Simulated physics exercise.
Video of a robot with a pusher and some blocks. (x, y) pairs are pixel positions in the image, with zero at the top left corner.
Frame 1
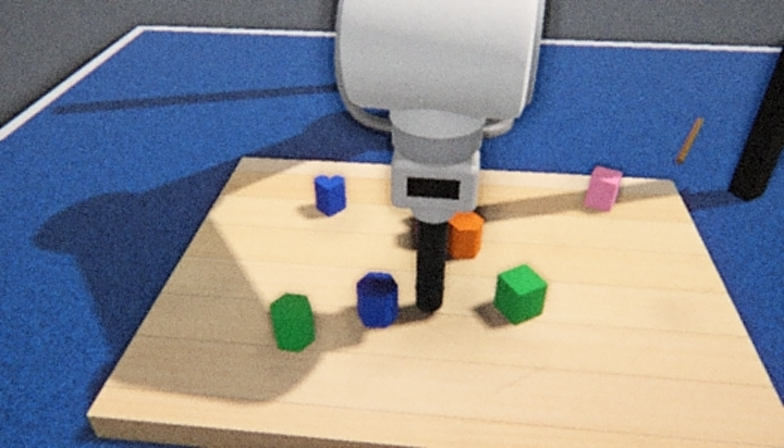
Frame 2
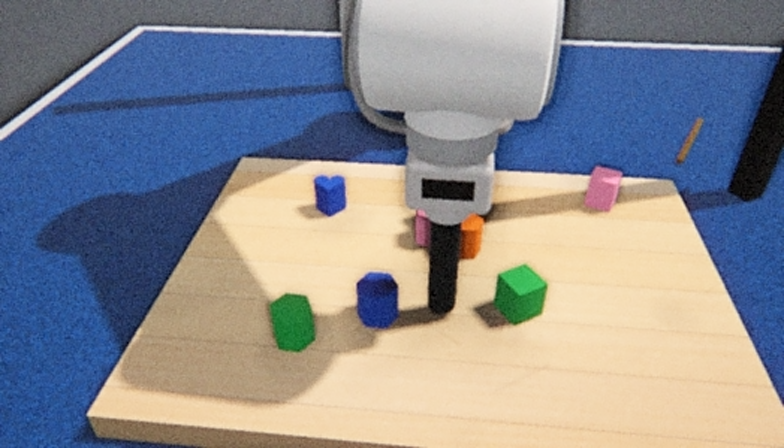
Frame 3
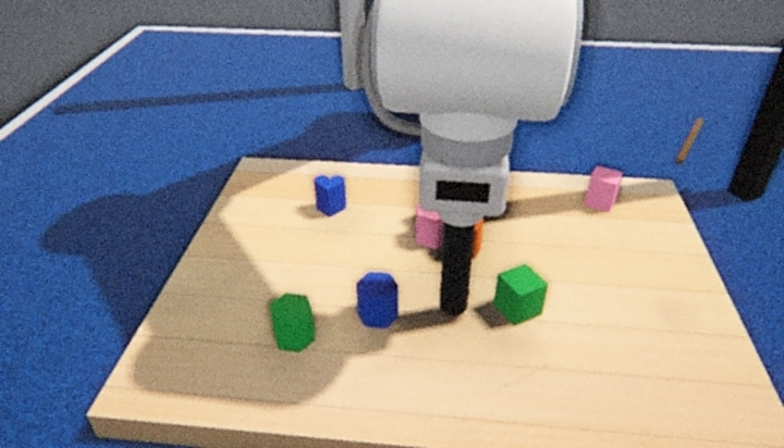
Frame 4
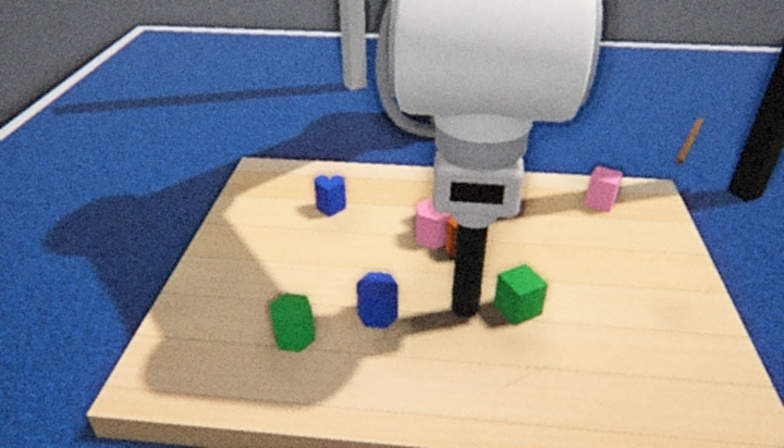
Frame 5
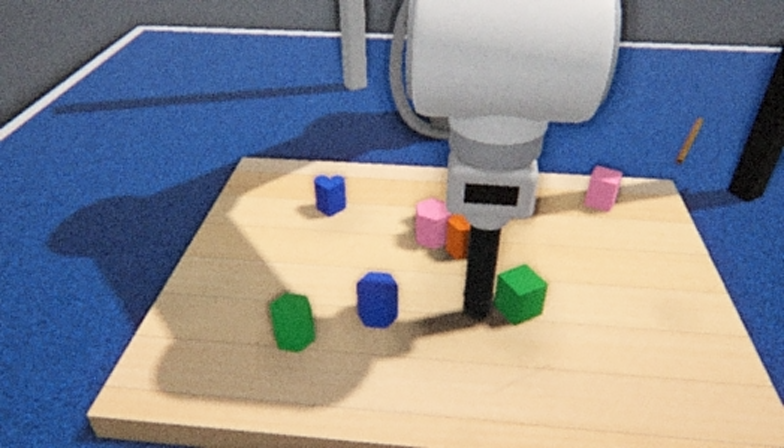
A robot arm with a white body and a black pusher slides slowly to the right over a pale wooden board on a blue surface, seen from above at a fixed angle. Green and blue blocks sit near the front, a green cube right of centre, and orange, pink and blue blocks farther back. The pusher closes in beside the cube, uncovering a pink block behind, while the blocks stay still.
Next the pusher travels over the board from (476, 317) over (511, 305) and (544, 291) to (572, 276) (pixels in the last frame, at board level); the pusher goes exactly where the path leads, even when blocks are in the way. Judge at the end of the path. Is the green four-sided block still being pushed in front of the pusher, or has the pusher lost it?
It slips away.
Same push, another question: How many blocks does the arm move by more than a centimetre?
The answer is a single block.
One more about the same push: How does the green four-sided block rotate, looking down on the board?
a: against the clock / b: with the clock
The answer is b.
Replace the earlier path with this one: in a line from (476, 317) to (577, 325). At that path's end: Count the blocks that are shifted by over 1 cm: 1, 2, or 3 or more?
It moves one block.
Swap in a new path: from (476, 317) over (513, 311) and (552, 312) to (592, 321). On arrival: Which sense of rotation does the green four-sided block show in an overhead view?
It twists against the clock when seen from above.
On the path given first. One third of the way, pusher at (513, 298); green four-sided block at (550, 276), turned 30° clockwise.
Two thirds of the way, pusher at (545, 284); green four-sided block at (579, 275), turned 80° clockwise.
At the end, pusher at (574, 269); blue hexagonal block still; green four-sided block at (581, 275), turned 85° clockwise.
